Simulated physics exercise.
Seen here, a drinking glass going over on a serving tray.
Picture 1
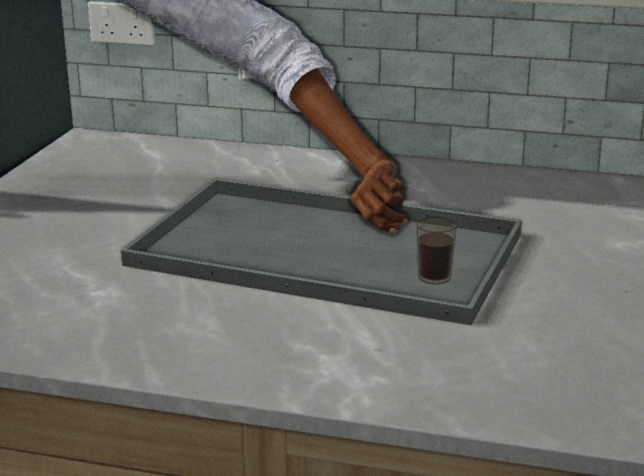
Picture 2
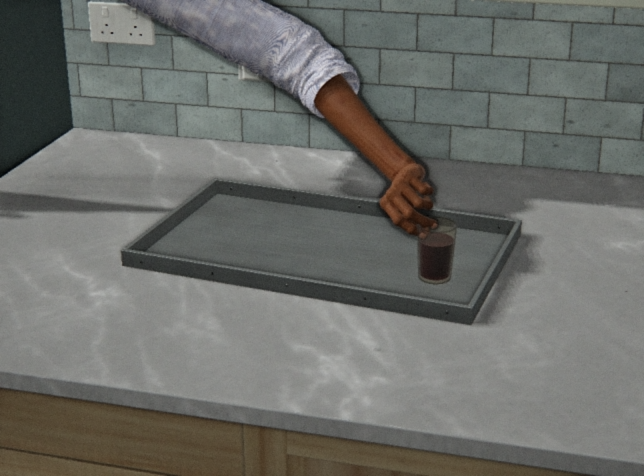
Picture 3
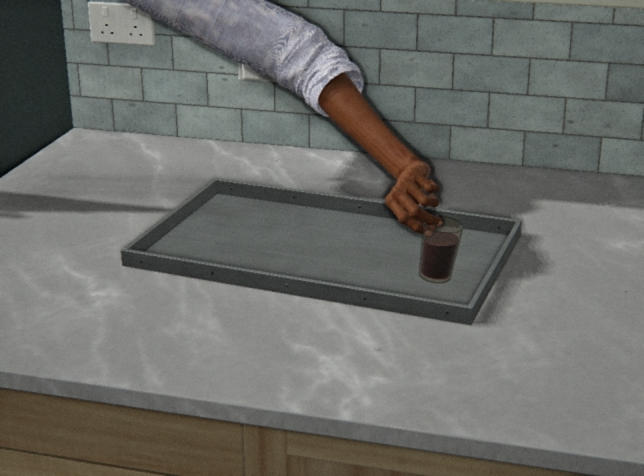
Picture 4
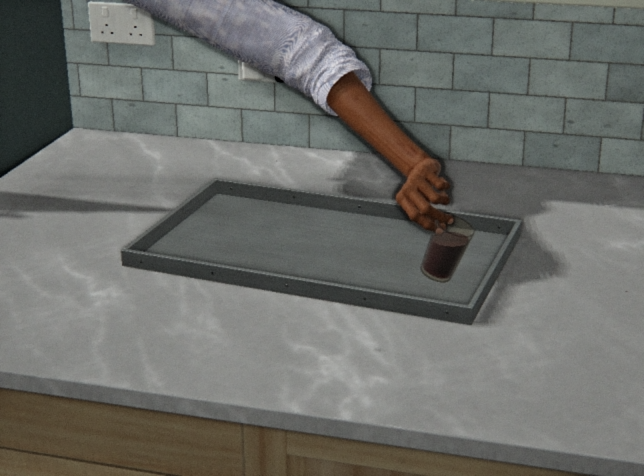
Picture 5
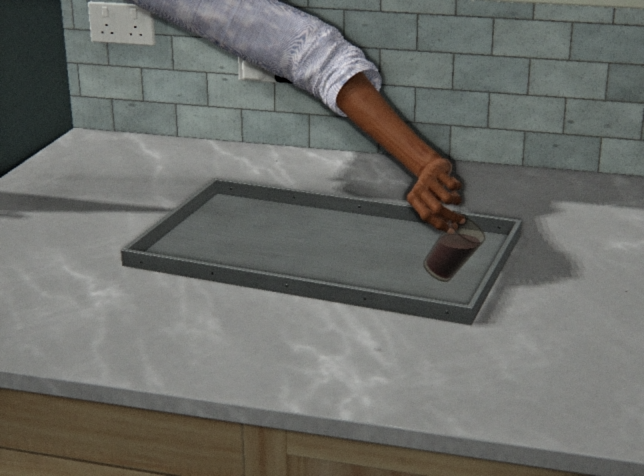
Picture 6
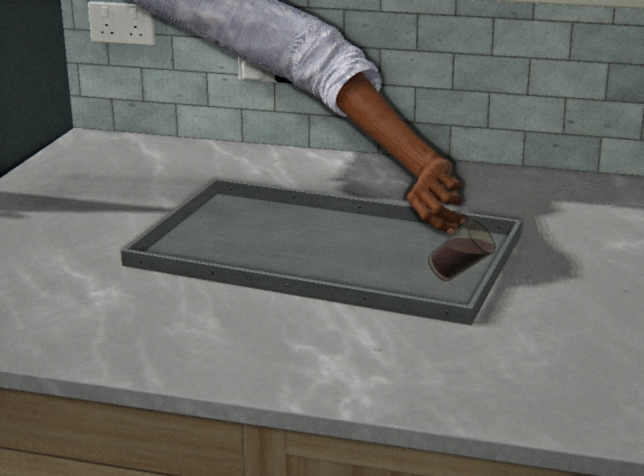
A hand reaching to a glass of dark liquid on a grey tray and pushing its rim, tilting it to the right.
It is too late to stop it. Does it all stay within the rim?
In the end it gets out on to the top.
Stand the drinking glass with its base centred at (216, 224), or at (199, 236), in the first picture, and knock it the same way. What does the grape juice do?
One: It is held by the rim. Two: It is held by the rim.
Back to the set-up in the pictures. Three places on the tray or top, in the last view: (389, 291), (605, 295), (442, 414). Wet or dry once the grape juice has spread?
In turn: Not reached, wet, dry.
A moment on, the drinking glass lies across the rim; the puddle covers about as much as a plate; it spreads outside the tray.
Further on, the puddle covers about as much as a tray; it spreads outside the tray.
When it is over, the puddle covers about as much as a tray; it spreads outside the tray.
